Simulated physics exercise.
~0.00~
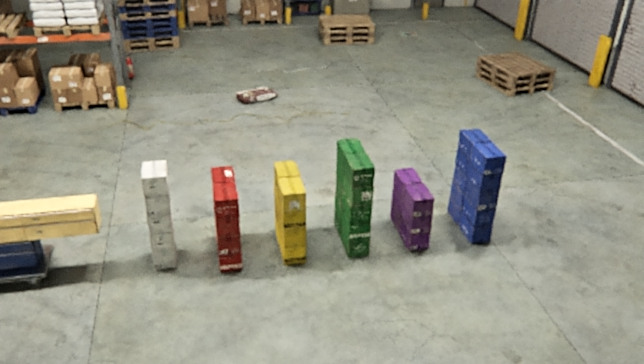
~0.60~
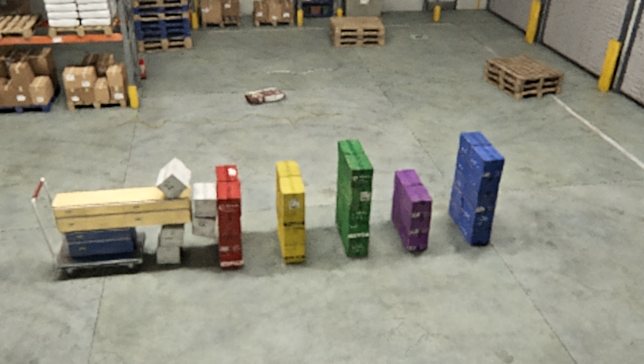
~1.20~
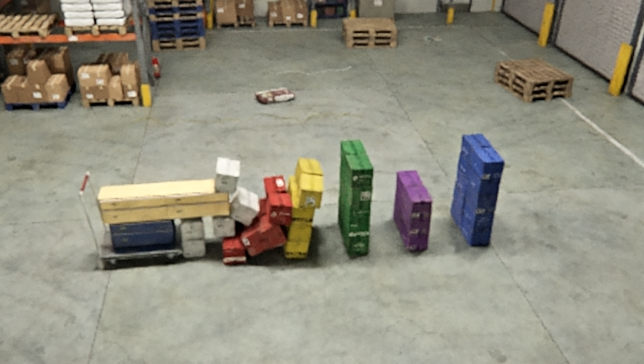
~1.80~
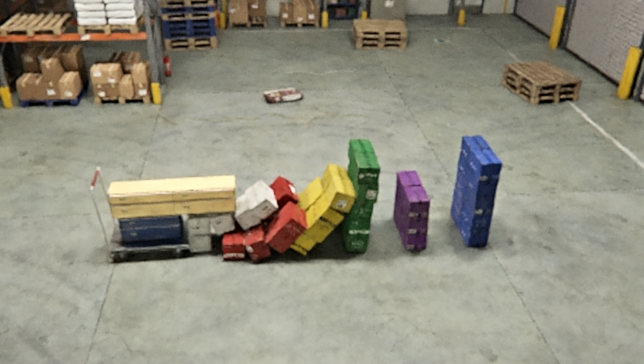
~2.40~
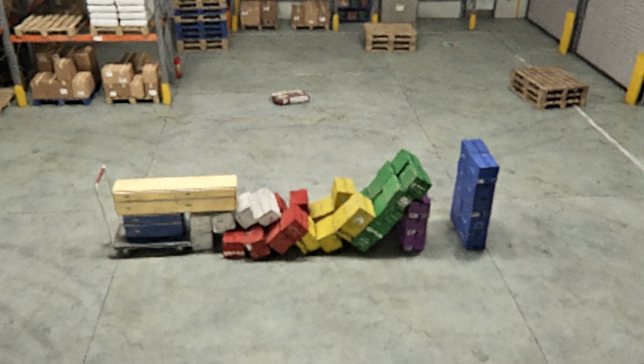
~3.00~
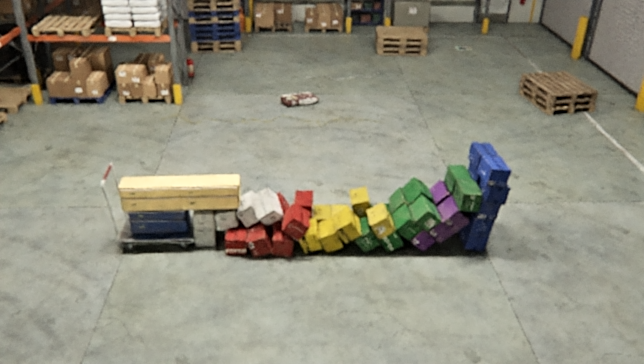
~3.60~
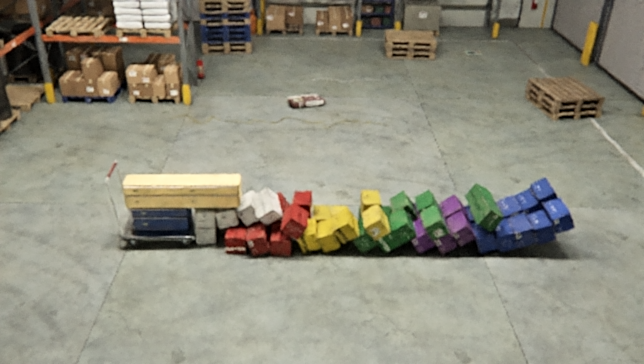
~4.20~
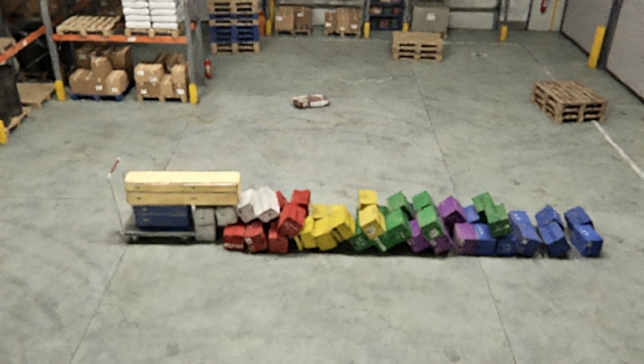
A loaded trolley rolled right into a pale stack of cartons, which knocked into the red stack, and the yellow, green, purple and blue ones toppled in turn, leaving a long, jumbled row of boxes stretched across the warehouse floor.
